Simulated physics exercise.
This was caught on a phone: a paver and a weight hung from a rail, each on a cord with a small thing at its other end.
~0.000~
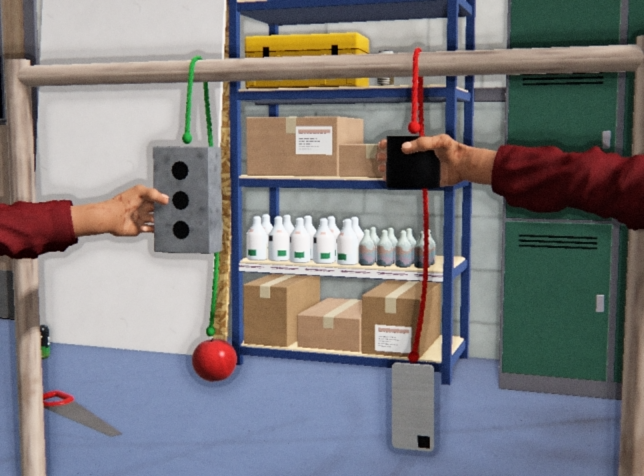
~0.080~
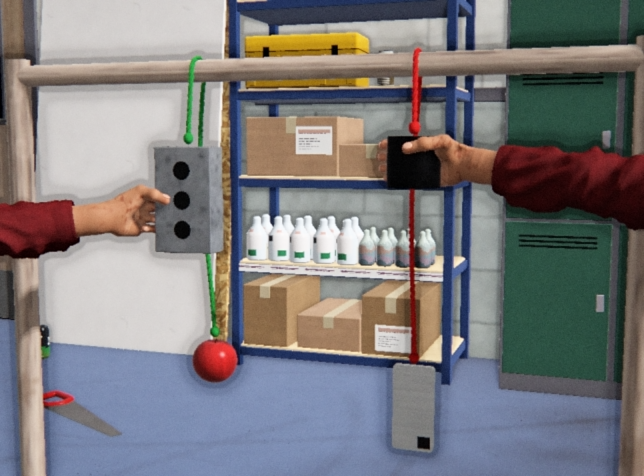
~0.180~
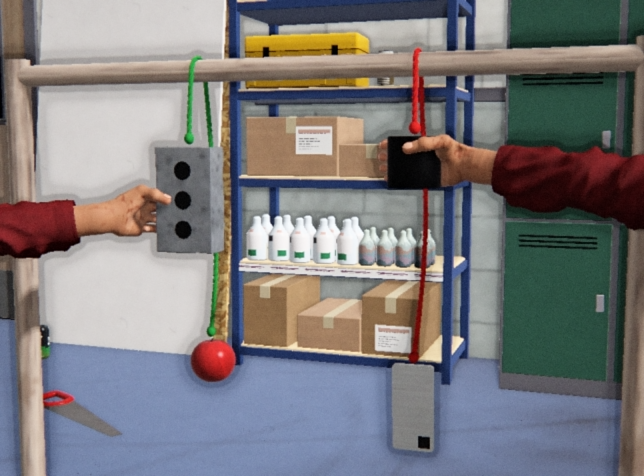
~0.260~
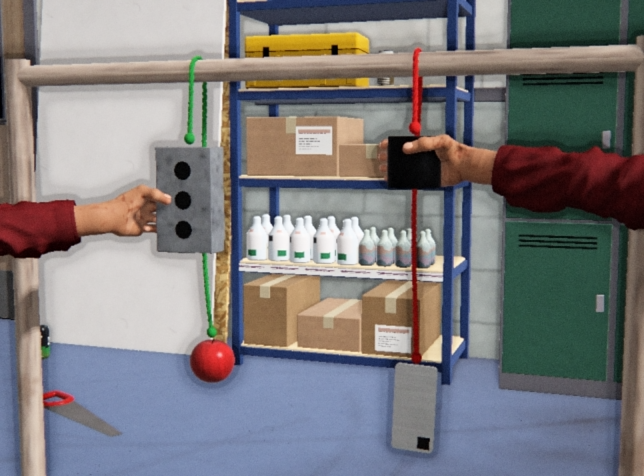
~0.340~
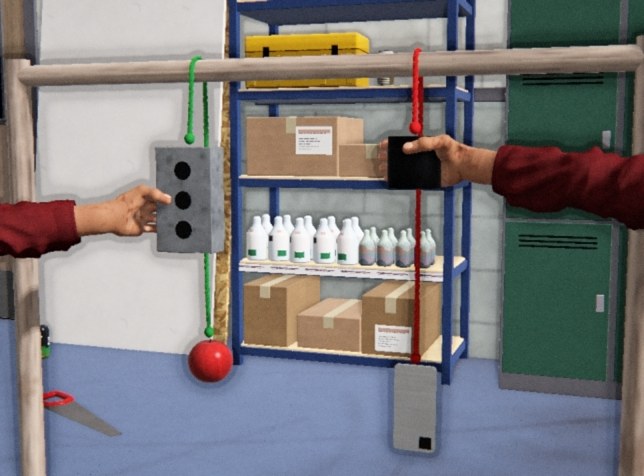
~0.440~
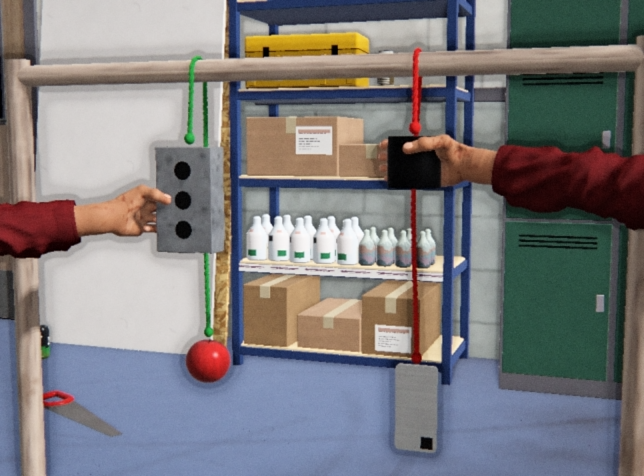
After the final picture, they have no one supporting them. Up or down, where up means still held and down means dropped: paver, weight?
Paver: Down; weight: Down.
After 0.84 s, paver dropping near (195, 390); weight dropping near (413, 290).
After 1.18 s, paver on the floor; weight on the floor.
At rest, paver on the floor; weight on the floor. The paver runs down to the floor and the weight drops.
